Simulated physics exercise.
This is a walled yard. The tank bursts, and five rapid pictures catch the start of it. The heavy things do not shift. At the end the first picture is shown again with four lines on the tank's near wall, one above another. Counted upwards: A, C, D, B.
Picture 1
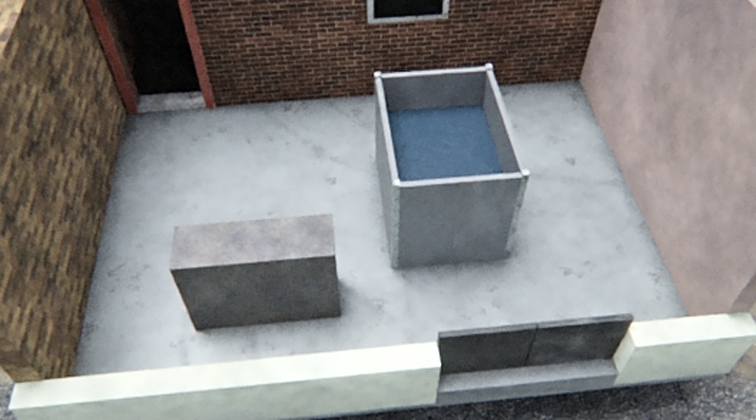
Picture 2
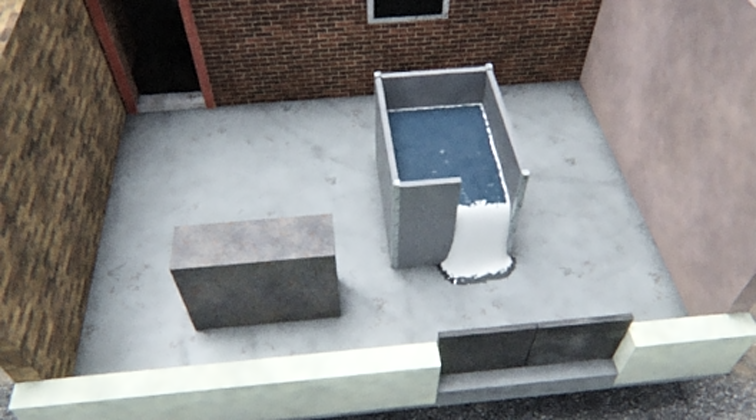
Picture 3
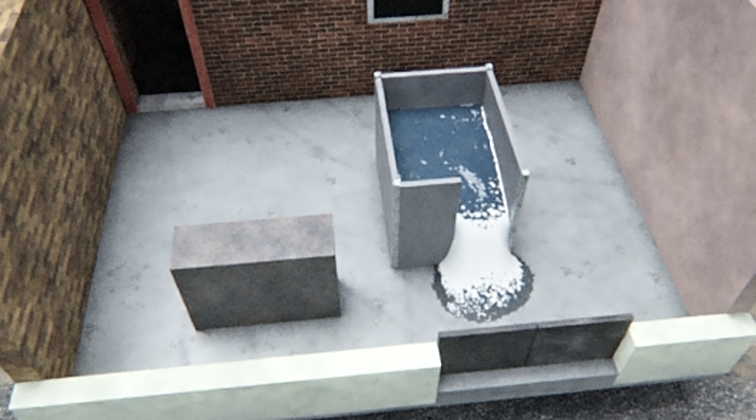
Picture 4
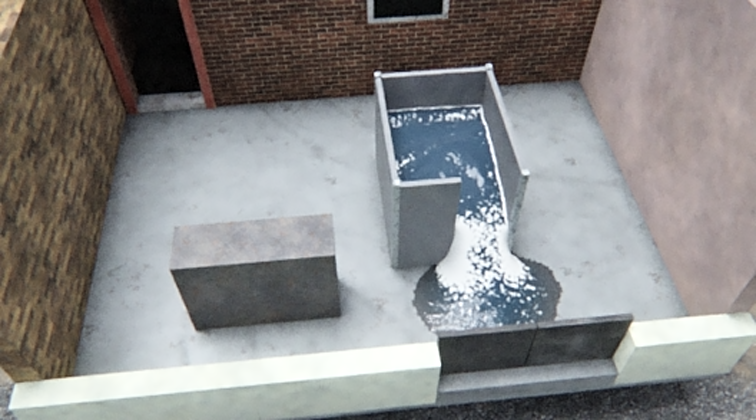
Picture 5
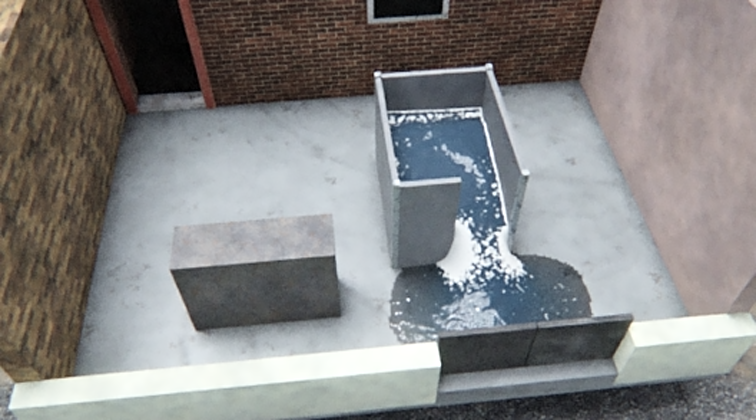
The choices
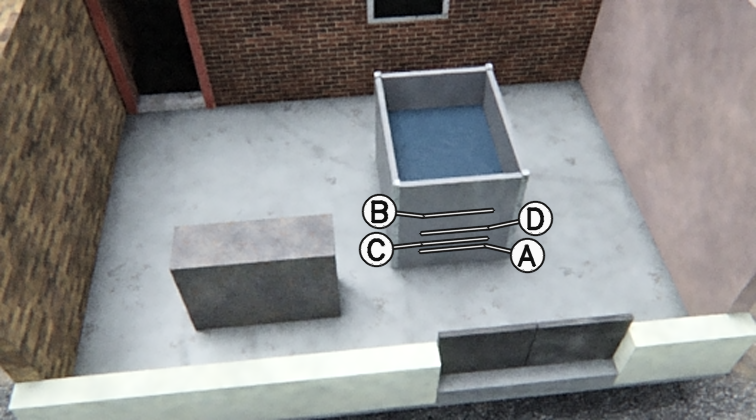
Water poured out through an opening in the front of a raised grey tank in a walled yard, splashing white onto the concrete and spreading in a widening dark puddle near the shut gate.
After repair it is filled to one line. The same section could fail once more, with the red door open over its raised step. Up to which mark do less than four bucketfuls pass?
Choose B.
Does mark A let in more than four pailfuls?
No, that is safe.
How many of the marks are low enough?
All four.
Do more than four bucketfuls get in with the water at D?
No.
On the marked copy, A at (453, 248); B at (457, 213); C at (454, 241); D at (455, 230); from the bottom up A, C, D, B.
For mark A, nothing gets over.
For mark B, a splash gets over, under a bucket.
For mark C, nothing gets over.
For mark D, nothing gets over.
